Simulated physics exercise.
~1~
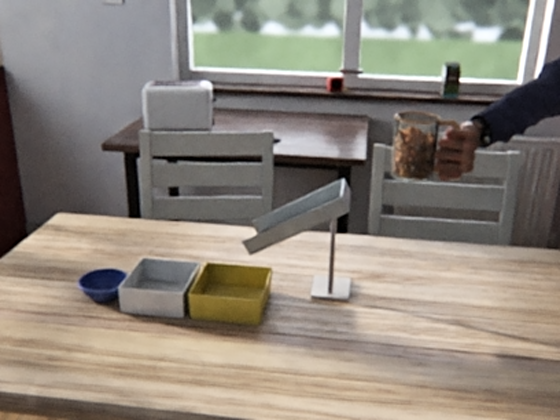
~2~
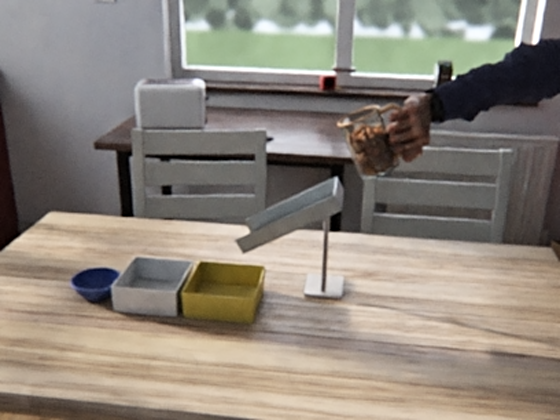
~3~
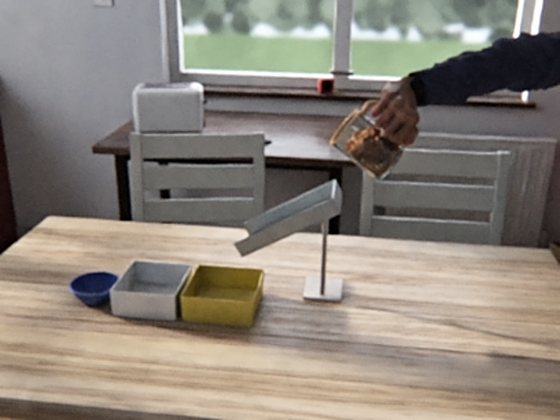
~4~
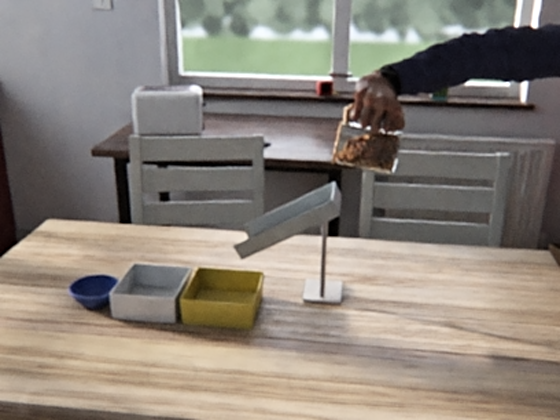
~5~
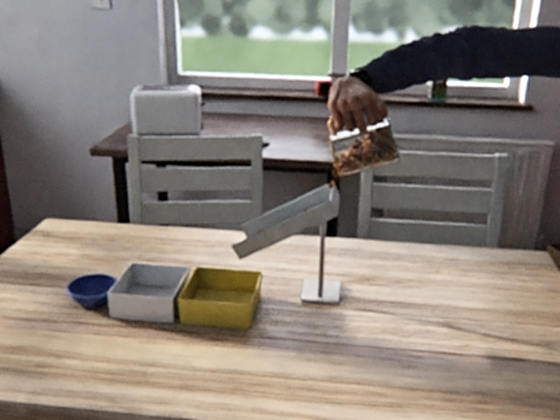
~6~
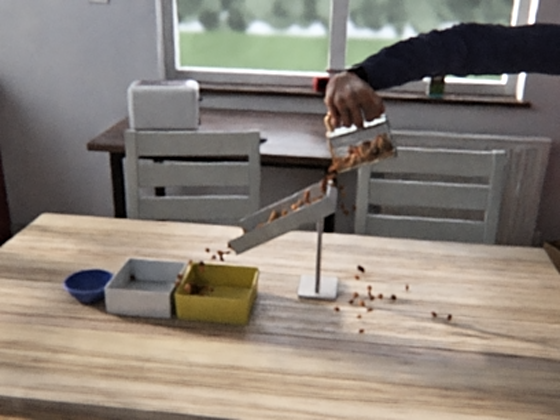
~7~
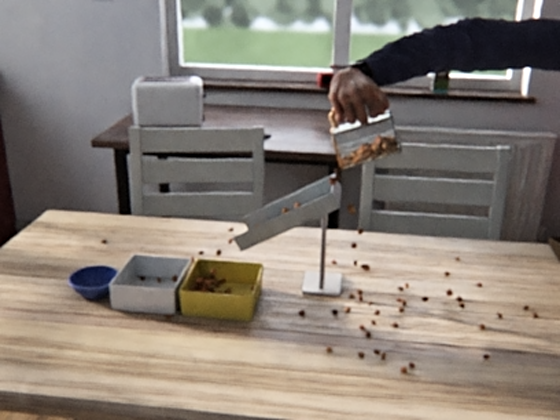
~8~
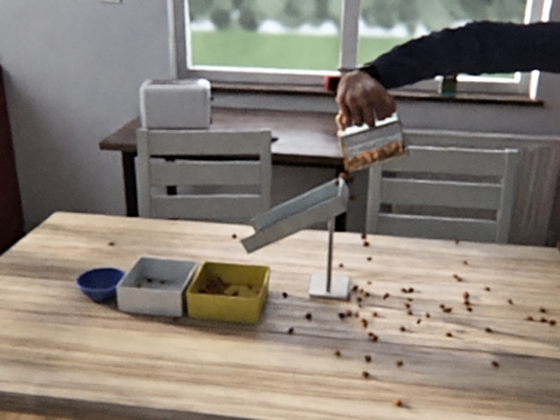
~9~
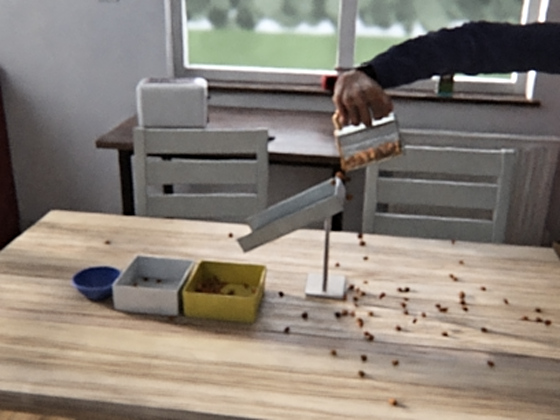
A hand brings a clear cup of brown kibble leftward over a tilted grey chute and tips it, sending pieces down into the yellow tin, a few into the white tin, and many across the table, while the blue bowl stays empty and some kibble remains in the cup.
